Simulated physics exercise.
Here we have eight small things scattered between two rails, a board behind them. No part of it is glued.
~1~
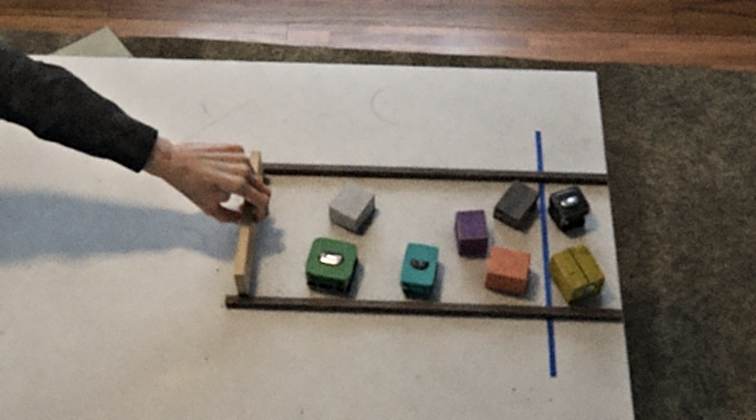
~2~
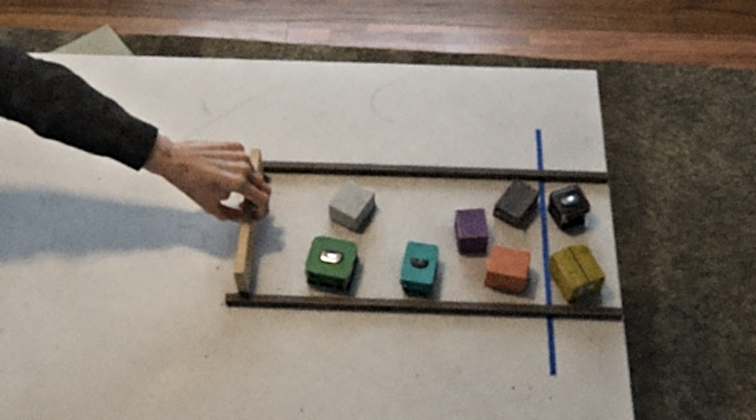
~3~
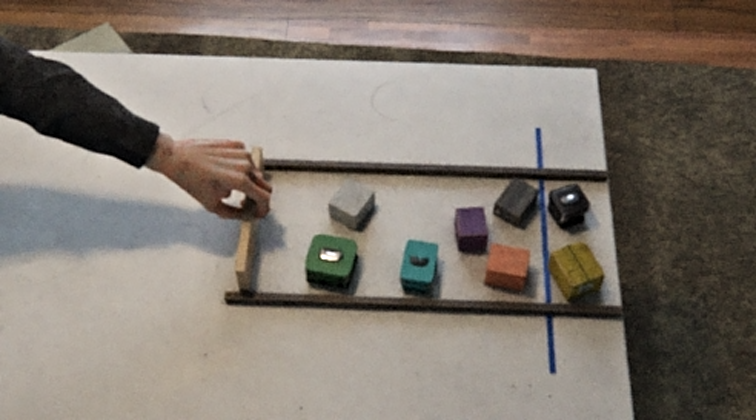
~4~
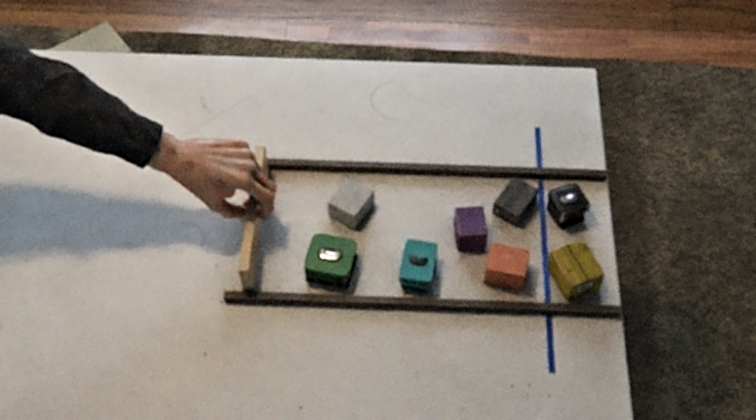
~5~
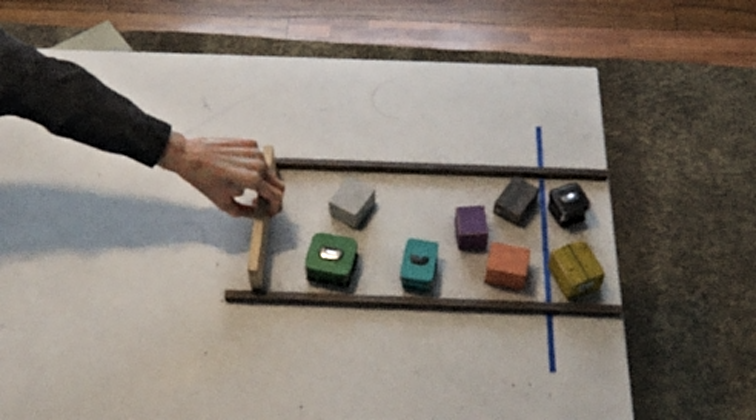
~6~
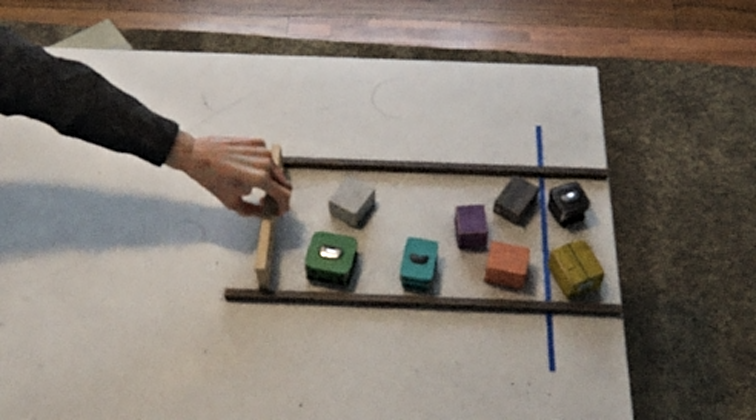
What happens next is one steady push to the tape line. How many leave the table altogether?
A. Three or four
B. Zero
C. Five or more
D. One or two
The answer is A.
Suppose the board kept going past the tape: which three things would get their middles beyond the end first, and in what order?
The order is the yellow box, then the orange block, then the black case.
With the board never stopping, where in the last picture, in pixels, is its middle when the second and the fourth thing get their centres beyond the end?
First: Around (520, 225). Next: Around (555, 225).
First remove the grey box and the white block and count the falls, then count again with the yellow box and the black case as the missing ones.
Result: 2, then 1.
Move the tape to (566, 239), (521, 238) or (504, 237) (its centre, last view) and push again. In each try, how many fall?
Try by try, 4, 1 and 1.
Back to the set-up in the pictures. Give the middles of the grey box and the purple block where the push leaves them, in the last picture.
Grey box: (590, 196); purple block: (587, 231).
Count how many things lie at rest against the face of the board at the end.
2 touch it.
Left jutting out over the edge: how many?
That comes to 1 of them.
Soon after, none off yet; yellow box at rest near (576, 269); black case at rest near (568, 204); grey box at rest near (516, 200).
After that, none off yet; yellow box on its side near (646, 299); black case displaced a little near (583, 205); grey box displaced about its own width near (551, 195).
In the end, the number that fall off is three or four; gone, orange block, black case and yellow box.
